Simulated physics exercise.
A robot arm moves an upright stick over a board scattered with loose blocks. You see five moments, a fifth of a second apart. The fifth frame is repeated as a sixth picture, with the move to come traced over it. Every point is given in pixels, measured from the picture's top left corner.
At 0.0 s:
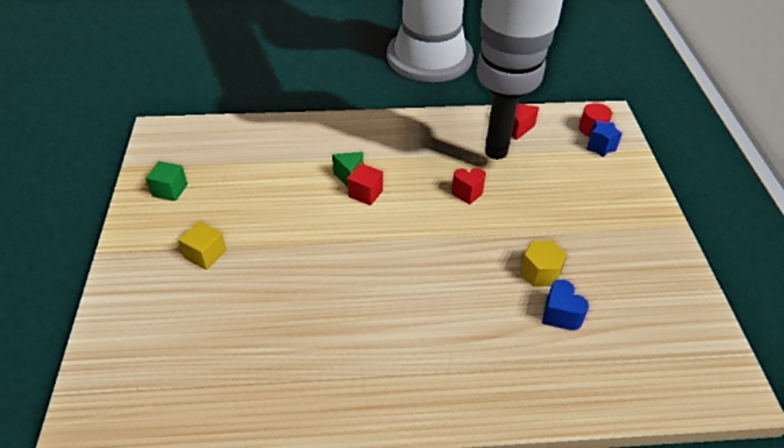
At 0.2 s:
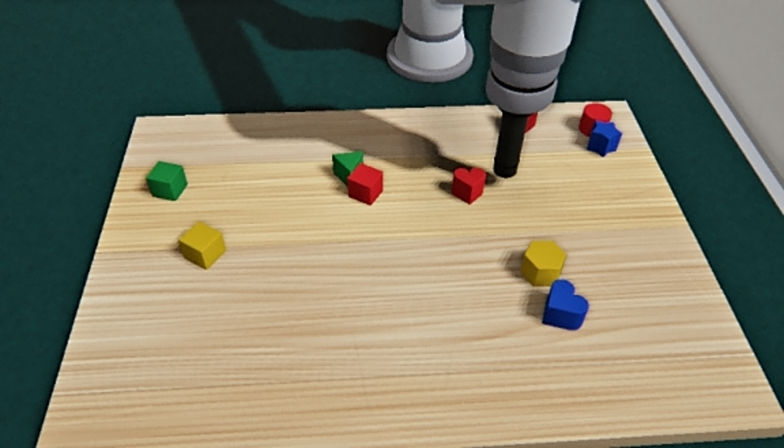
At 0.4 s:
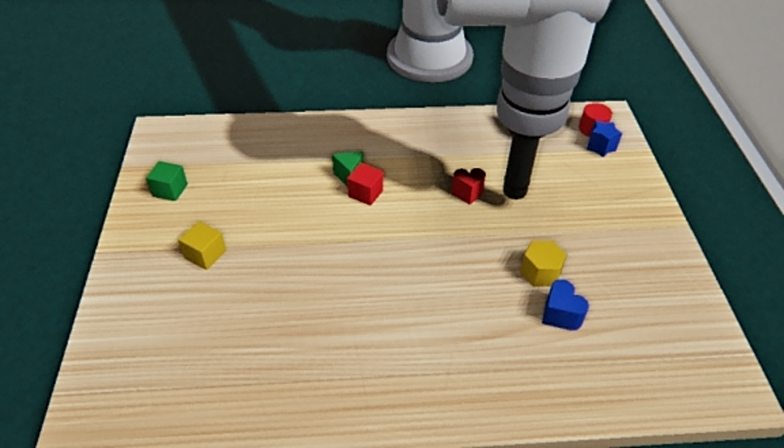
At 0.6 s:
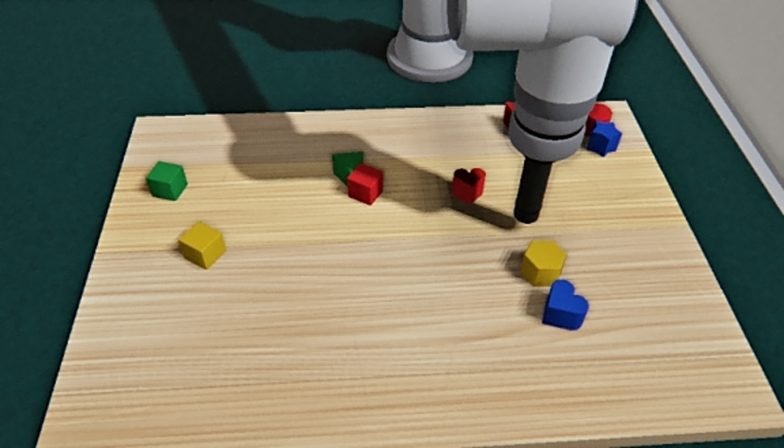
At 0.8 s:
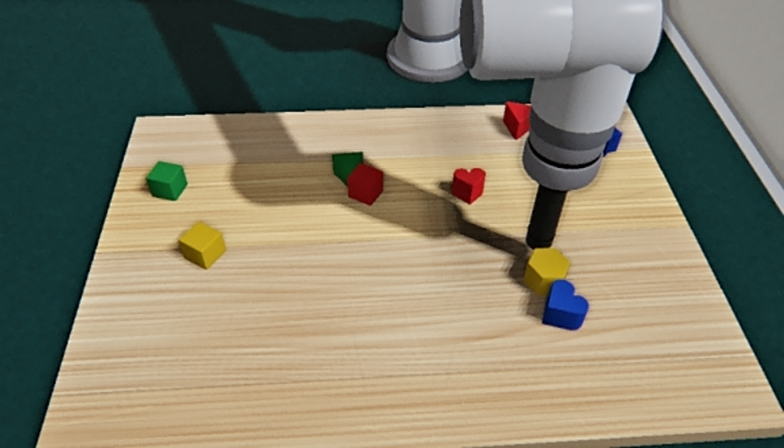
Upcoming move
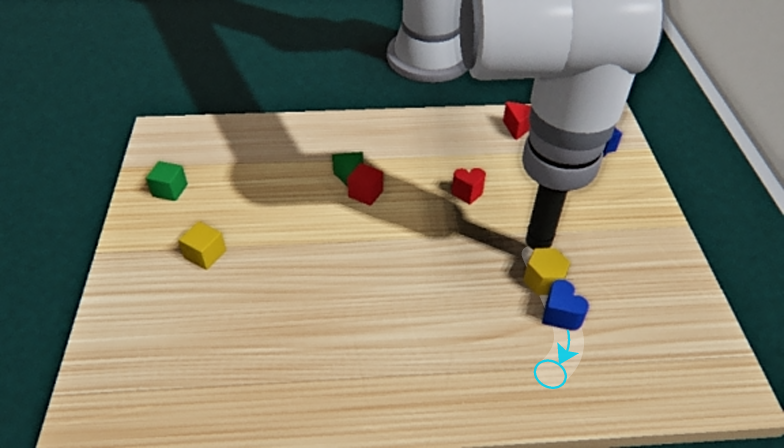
A robot arm moves its black stick down the board and nudges the yellow hexagon.
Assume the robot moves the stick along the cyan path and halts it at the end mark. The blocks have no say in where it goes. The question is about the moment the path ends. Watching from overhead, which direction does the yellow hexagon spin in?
Verdict: Counterclockwise.
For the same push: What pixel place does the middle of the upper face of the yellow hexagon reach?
Answer: (613, 342).
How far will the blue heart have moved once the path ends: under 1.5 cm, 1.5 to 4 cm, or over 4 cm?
Moves over 4 cm.
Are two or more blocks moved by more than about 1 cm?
Answer: Yes.
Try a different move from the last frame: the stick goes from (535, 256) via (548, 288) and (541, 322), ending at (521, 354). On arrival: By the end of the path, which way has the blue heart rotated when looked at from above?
The blue heart rotates clockwise.
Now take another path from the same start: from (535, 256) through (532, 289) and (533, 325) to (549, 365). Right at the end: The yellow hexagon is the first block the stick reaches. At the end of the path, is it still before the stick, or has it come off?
The block gets away.
The drawn path runs from (535, 256) via (552, 293) and (569, 335), ending at (550, 374).
What follows on the original path. One third of the way, stick (557, 281); yellow hexagon (577, 302), turned 25° anticlockwise; blue heart (588, 337), turned 40° clockwise.
Two thirds of the way, stick (574, 323); yellow hexagon (609, 337), turned 40° anticlockwise; blue heart (607, 370), turned 90° clockwise.
At the end, stick (555, 362); yellow hexagon (613, 342), turned 50° anticlockwise; blue heart (610, 377), turned 90° clockwise.
